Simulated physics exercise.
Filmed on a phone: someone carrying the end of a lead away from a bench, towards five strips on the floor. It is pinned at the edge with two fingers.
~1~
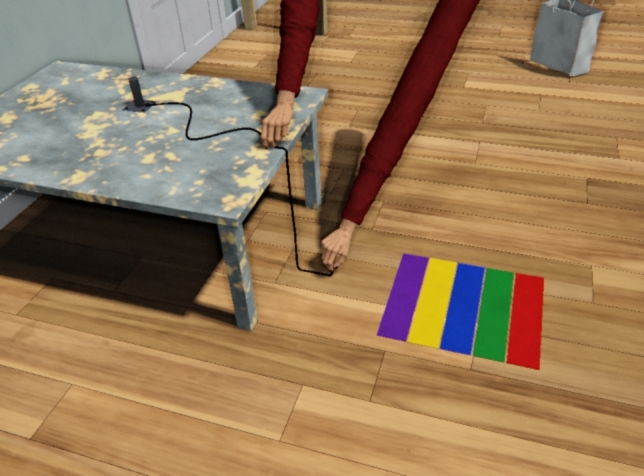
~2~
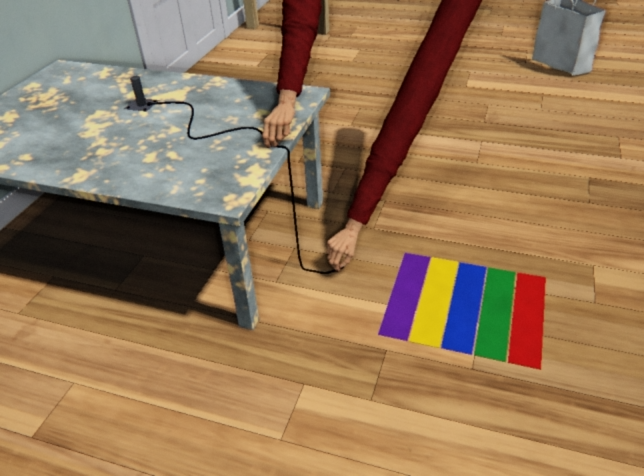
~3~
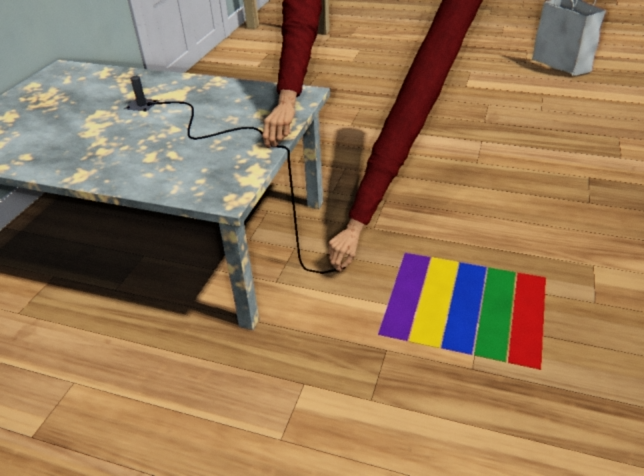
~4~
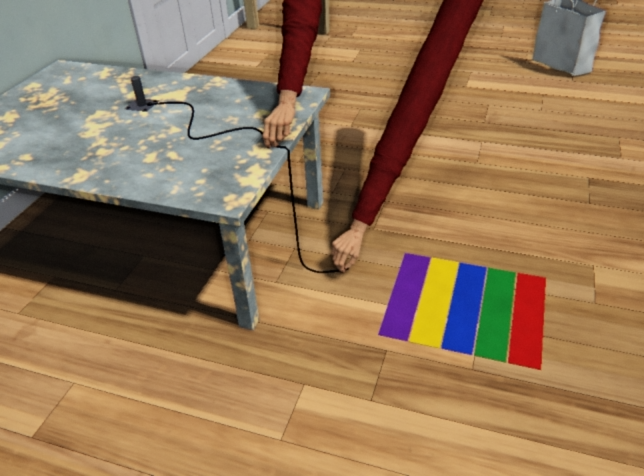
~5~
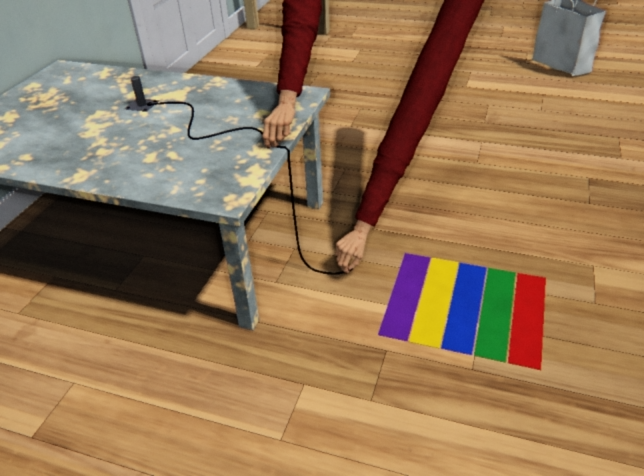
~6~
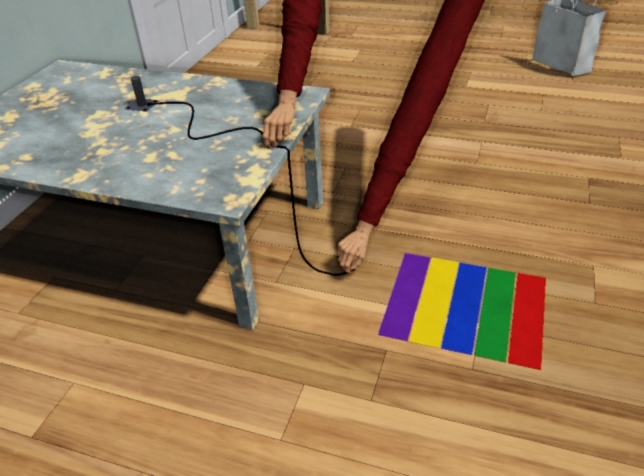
On a wooden floor beside a mottled table, one hand pinning a black lead while another inches its end slightly right.
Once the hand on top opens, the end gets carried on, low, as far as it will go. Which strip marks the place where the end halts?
The green strip does.
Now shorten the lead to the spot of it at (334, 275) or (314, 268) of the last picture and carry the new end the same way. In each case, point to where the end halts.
I'd say somewhere near (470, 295) the first time and near (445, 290) the second time.
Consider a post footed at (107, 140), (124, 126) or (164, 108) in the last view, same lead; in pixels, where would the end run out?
The spots are near (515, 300), (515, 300) and (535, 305).
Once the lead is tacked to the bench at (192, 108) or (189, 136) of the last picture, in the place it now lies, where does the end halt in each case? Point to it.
Respectively, (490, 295) and (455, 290).
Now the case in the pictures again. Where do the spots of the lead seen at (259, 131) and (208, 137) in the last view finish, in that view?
About (300, 152), and the other about (252, 134).
Soon after, end near (441, 287); over yellow.
Then, end near (479, 295); over blue.
At full stretch, end near (502, 299); over green. The end stops over the green strip.
